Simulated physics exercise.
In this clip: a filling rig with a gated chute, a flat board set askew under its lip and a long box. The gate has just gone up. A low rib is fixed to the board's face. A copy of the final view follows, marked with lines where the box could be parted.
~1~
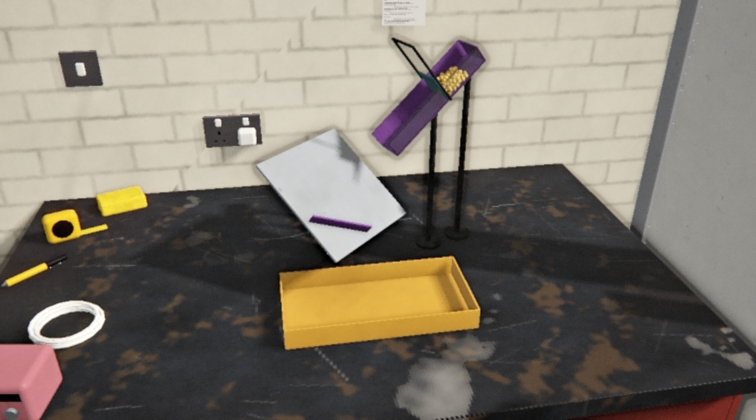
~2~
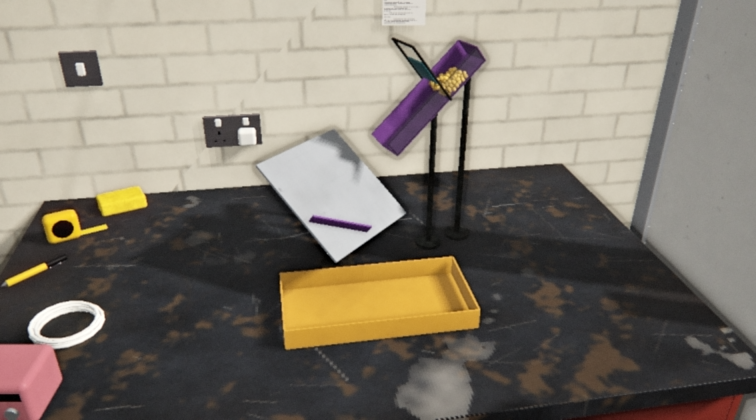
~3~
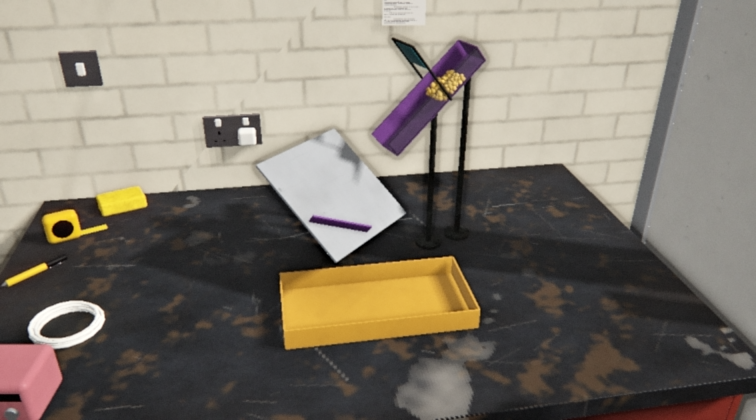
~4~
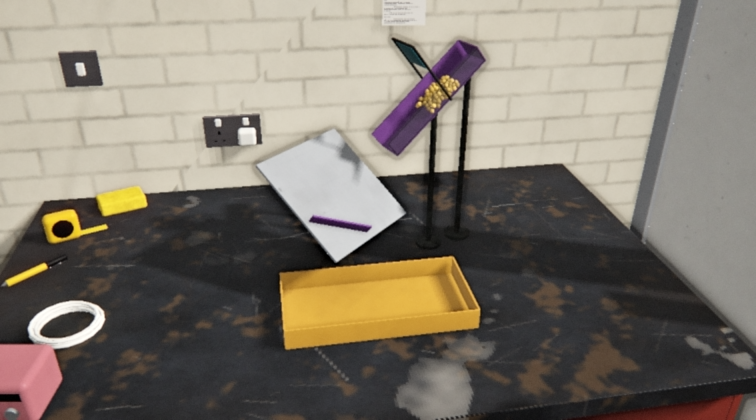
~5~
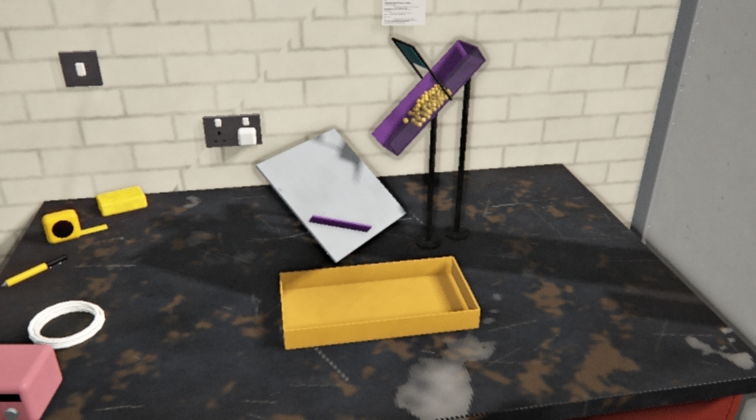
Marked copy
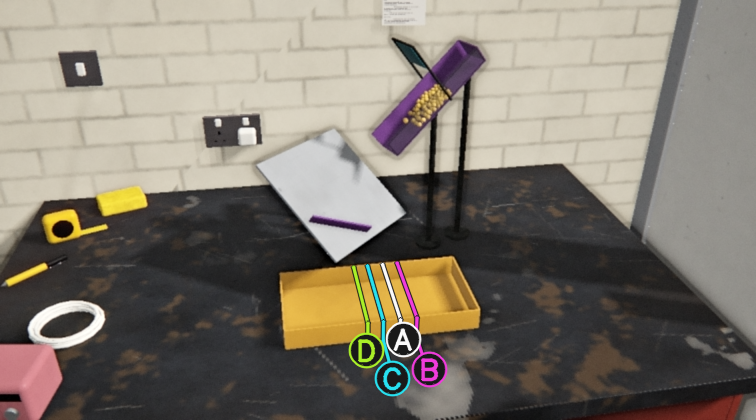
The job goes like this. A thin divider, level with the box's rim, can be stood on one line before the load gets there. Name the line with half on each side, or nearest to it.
I would pick line B.
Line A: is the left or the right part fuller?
Right.
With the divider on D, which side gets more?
The right side.
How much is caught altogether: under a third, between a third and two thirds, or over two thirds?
About that: Over two thirds.
On the marked copy, line A crosses the front rim at (400, 318); line B crosses the front rim at (416, 317); line C crosses the front rim at (383, 320); line D crosses the front rim at (367, 322).
With A, of what is caught, a small share on the left of the divider, all but a few on the right.
With B, of what is caught, close to two thirds on the left of the divider, close to a third on the right.
With C, of what is caught, only a few on the left of the divider, all but a few on the right.
With D, of what is caught, only a few on the left of the divider, all but a few on the right.
